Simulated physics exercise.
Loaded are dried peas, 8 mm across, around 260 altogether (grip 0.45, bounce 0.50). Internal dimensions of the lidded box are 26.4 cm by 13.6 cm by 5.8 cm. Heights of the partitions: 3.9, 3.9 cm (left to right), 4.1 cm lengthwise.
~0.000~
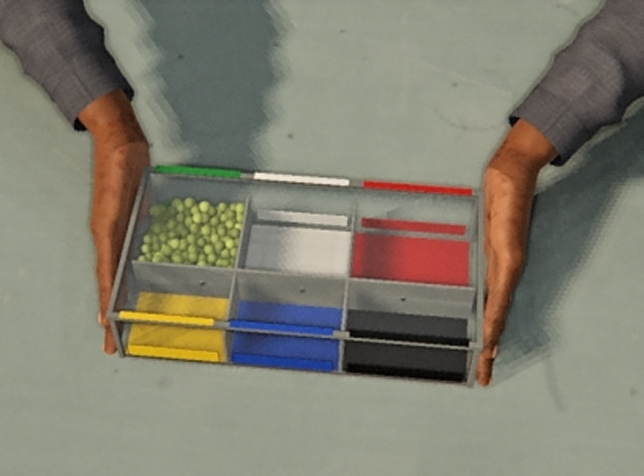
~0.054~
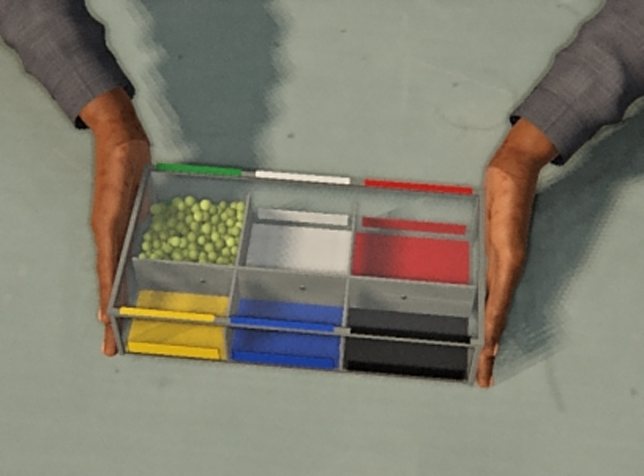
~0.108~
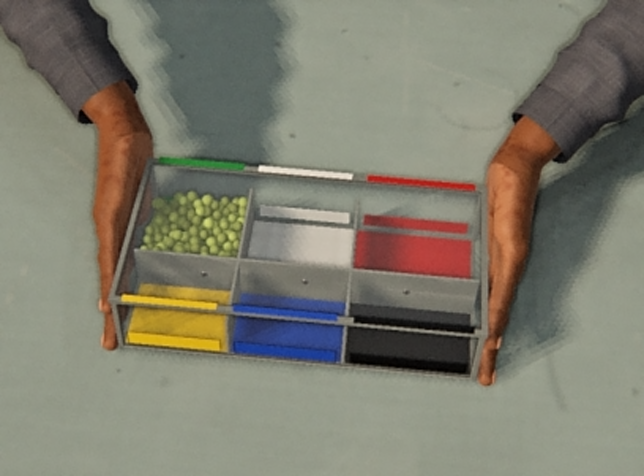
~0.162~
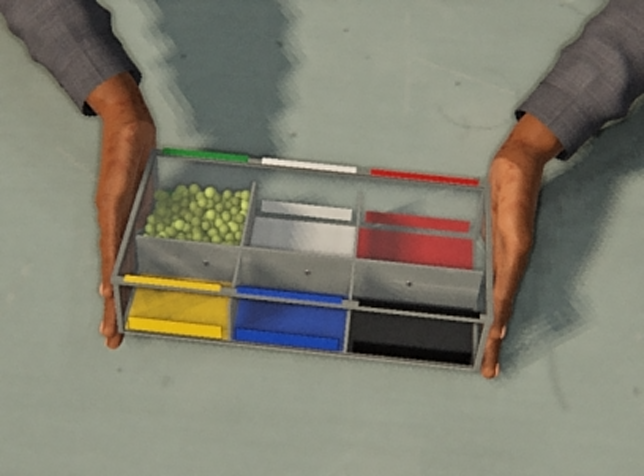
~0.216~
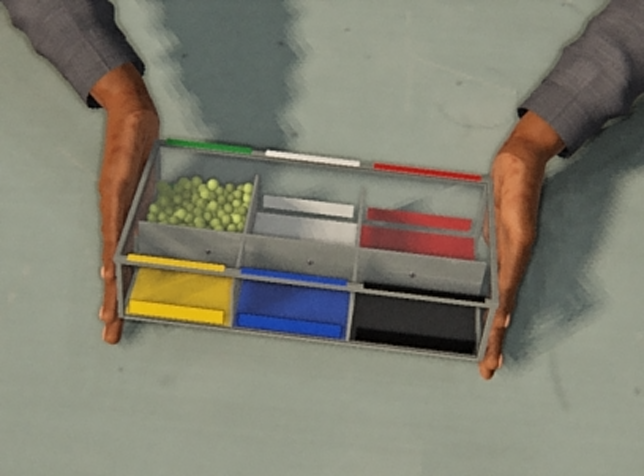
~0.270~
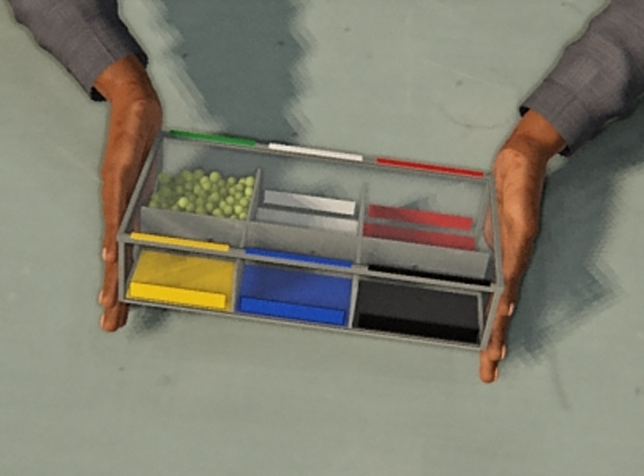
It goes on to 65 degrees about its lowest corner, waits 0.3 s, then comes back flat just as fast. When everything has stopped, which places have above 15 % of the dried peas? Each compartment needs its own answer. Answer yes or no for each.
Red compartment: No, blue compartment: No, green compartment: Yes, yellow compartment: No, white compartment: No, black compartment: No.
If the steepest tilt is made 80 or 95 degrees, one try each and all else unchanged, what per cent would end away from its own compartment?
I'd put them near 5 and 10 percent in that order.
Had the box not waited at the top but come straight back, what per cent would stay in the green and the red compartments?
Result - green: 100 %, red: 0 %.
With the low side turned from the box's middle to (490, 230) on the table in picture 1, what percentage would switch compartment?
Roughly 15 % of the pieces.
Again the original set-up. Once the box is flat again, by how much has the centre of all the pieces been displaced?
I'd put it at close to 1.0 cm.
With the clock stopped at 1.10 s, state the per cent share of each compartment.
Red = 0, blue = 0, green = 100, yellow = 0, white = 0, black = 0 (per cent).
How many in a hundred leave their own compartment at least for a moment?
5 %, roughly.
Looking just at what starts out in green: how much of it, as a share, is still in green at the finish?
About 100 in a hundred.
Then, at 1.10 s, tilt 65 degrees; green 100 %.
After 1.65 s, tilt 34 degrees; green 95 %, white 5 %.
After 2.27 s, tilt 0 degrees; green 95 %, white 5 %.
By 3.1 s all is still; red 0 %, blue 0 %, green 95 %, yellow 0 %, white 5 %, black 0 %.
